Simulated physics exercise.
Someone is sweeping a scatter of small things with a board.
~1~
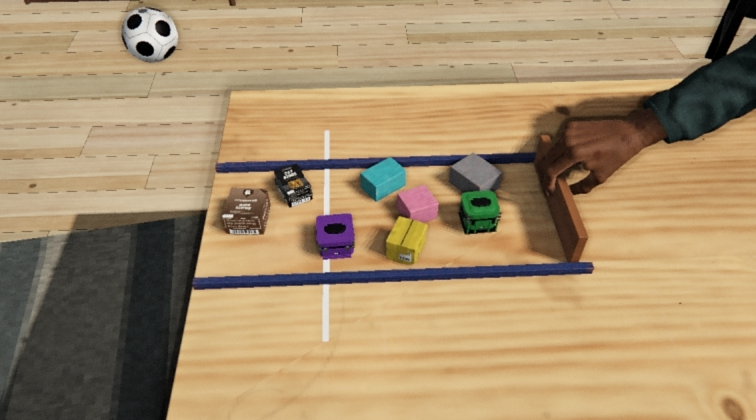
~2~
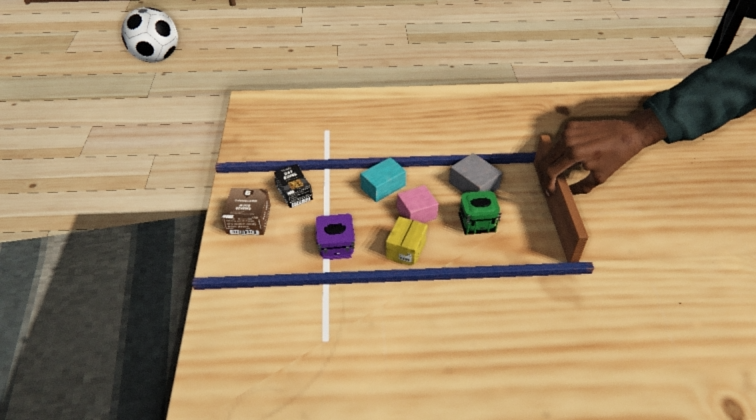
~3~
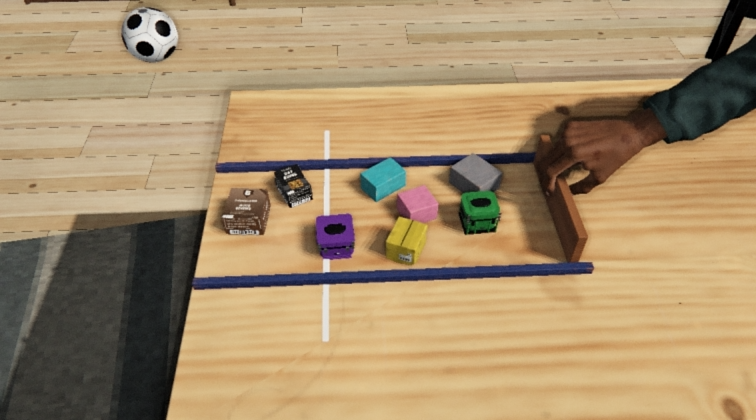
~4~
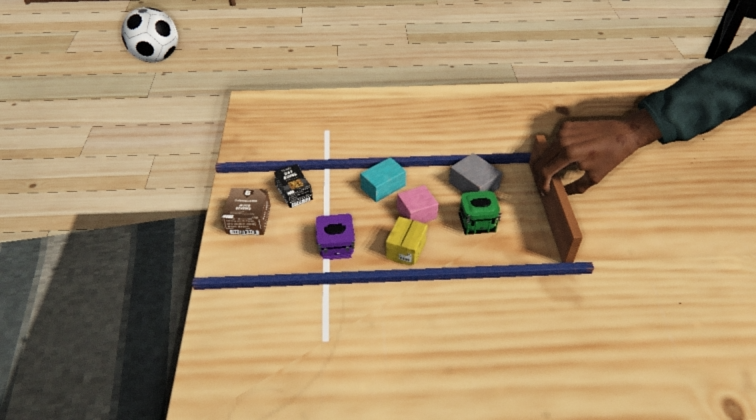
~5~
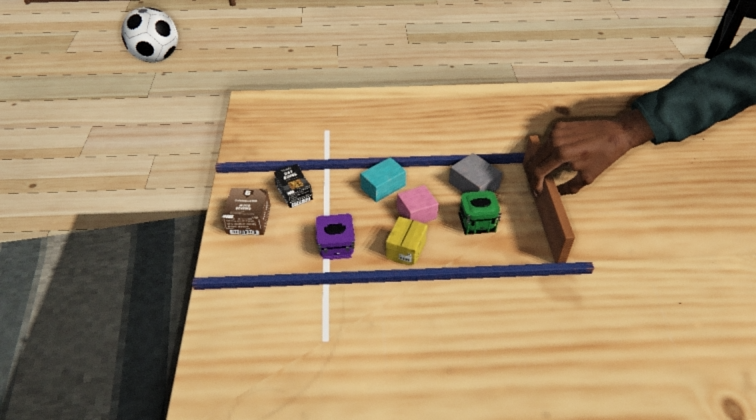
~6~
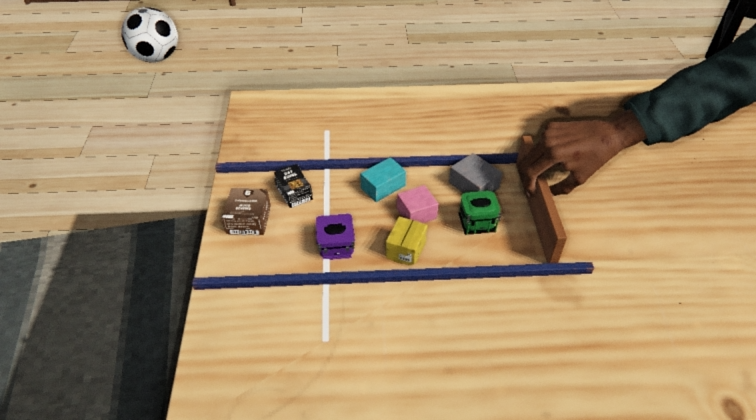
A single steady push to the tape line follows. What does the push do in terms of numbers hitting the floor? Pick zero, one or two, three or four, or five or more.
It sends zero to the floor.
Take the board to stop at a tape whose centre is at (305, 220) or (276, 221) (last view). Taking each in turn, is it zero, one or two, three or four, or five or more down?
Taking them in turn, none at all; one to two.
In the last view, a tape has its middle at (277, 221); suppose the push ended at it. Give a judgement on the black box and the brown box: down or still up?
The black box slips off and the brown box slips off.
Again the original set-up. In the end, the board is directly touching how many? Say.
Looks like 3 of them, all told.
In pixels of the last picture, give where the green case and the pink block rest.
Roughly at (309, 219) and at (284, 201), in that order.
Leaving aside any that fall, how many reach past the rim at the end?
Looks like 1 of them.
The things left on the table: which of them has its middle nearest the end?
The foremost one is the brown box.
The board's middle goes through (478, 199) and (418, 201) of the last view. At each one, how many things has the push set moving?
I get 2 at the one place and 5 at the other.
Early on, none off yet; brown box at rest near (247, 211); black box at rest near (293, 186); purple case at rest near (336, 237).
Finally, the number that fall off is zero.
